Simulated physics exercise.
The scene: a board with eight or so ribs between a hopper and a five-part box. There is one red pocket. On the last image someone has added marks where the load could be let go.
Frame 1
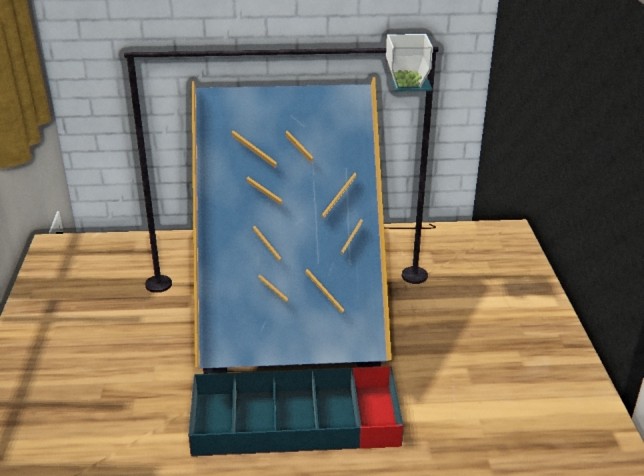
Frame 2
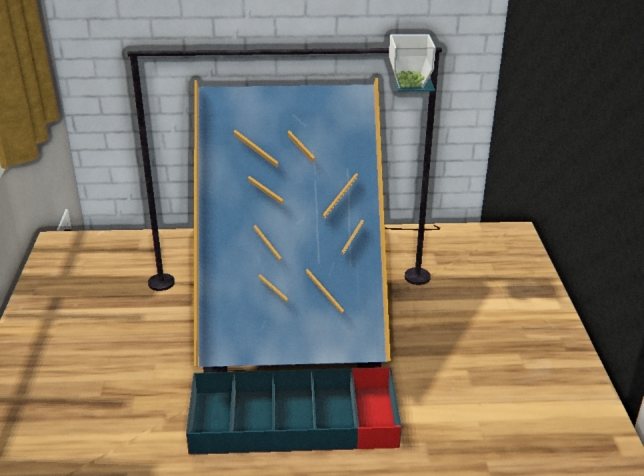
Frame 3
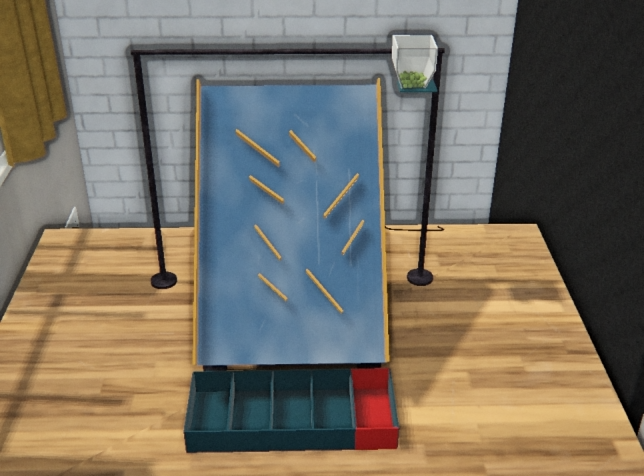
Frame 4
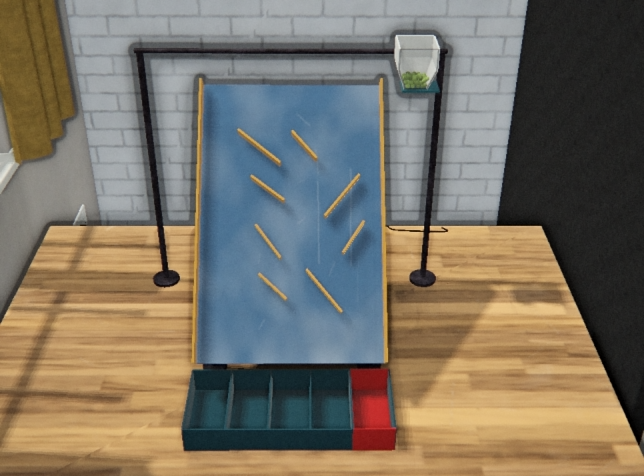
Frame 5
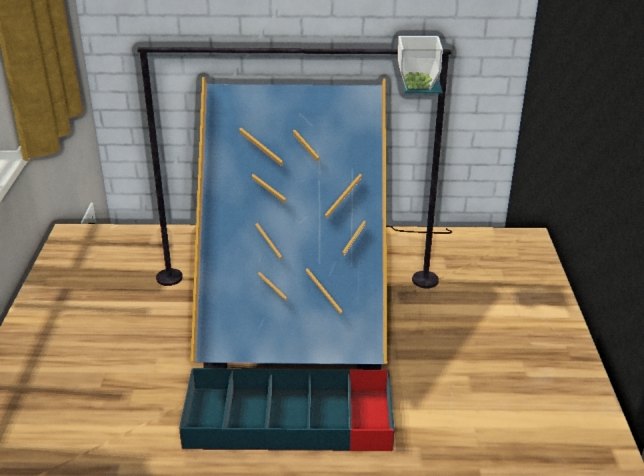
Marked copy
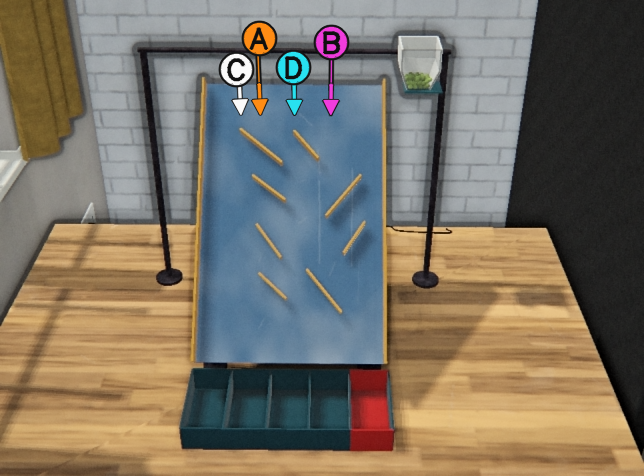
We see a tilted blue board with short wooden ribs, a small hopper of green bits at upper right, and a five-part box with one red pocket below; the view shifts very slightly while everything stays still.
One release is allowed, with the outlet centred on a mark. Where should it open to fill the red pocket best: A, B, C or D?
I would pick mark A.
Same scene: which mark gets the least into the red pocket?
That is mark B.
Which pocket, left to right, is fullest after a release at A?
The fifth from the left.
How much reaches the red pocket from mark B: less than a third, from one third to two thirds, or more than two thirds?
It is less than a third.
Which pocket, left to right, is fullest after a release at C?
It is the first one.
On the marked copy, mark A meets the board at (260, 109); mark B meets the board at (330, 109); mark C meets the board at (240, 108); mark D meets the board at (294, 109).
With A, about two thirds in the red pocket, about a quarter in other pockets.
With B, a small part in the red pocket, nearly all in other pockets.
With C, about a third in the red pocket, about half in other pockets, a small part outside the box.
With D, about a third in the red pocket, about half in other pockets, a stray few outside the box.
